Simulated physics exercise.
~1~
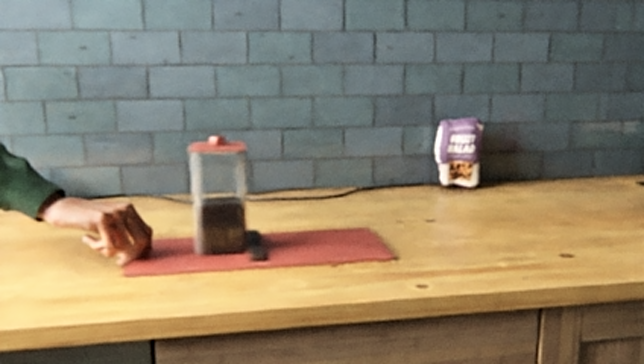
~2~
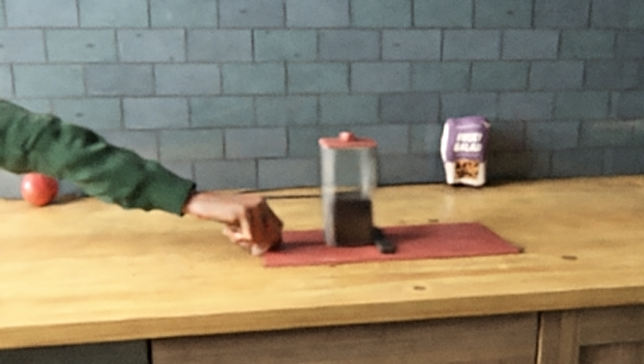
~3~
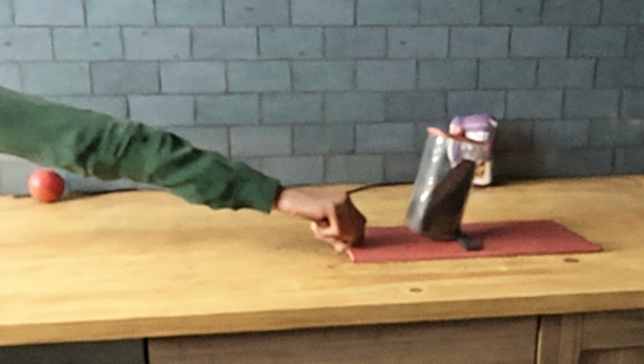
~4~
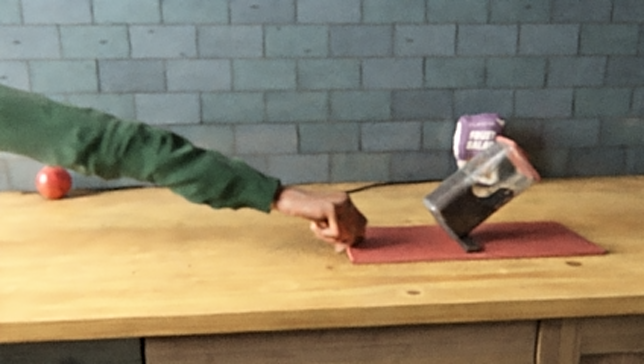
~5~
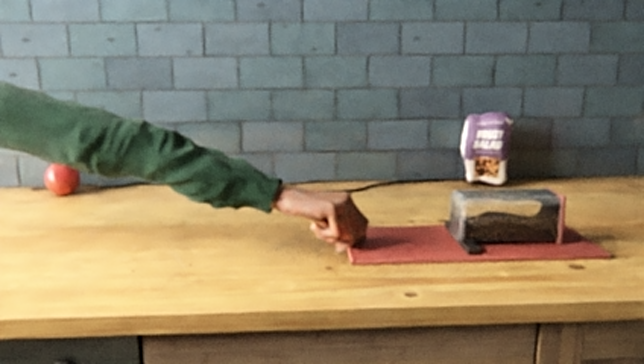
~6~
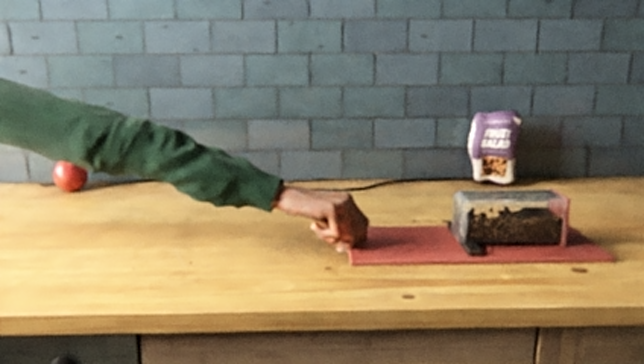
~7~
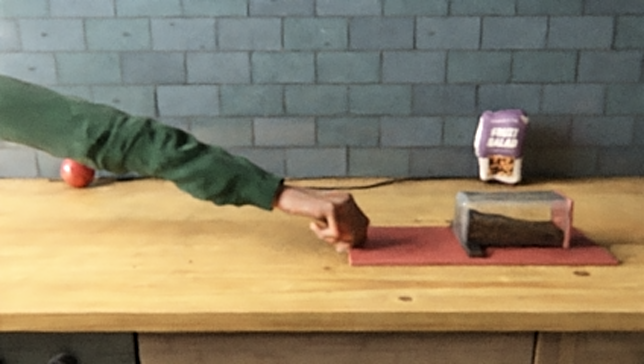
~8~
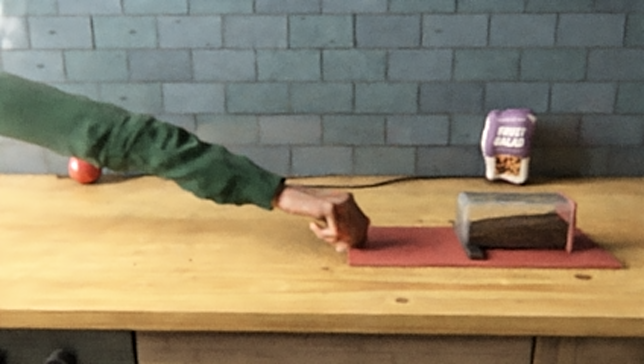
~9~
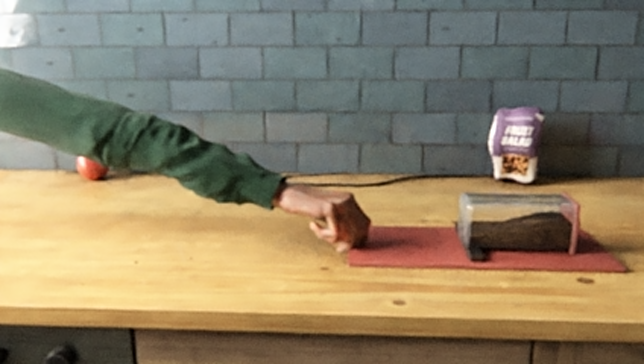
On a wooden worktop, a hand slides a red board rightward and stops, and the clear capped container topples onto its side.
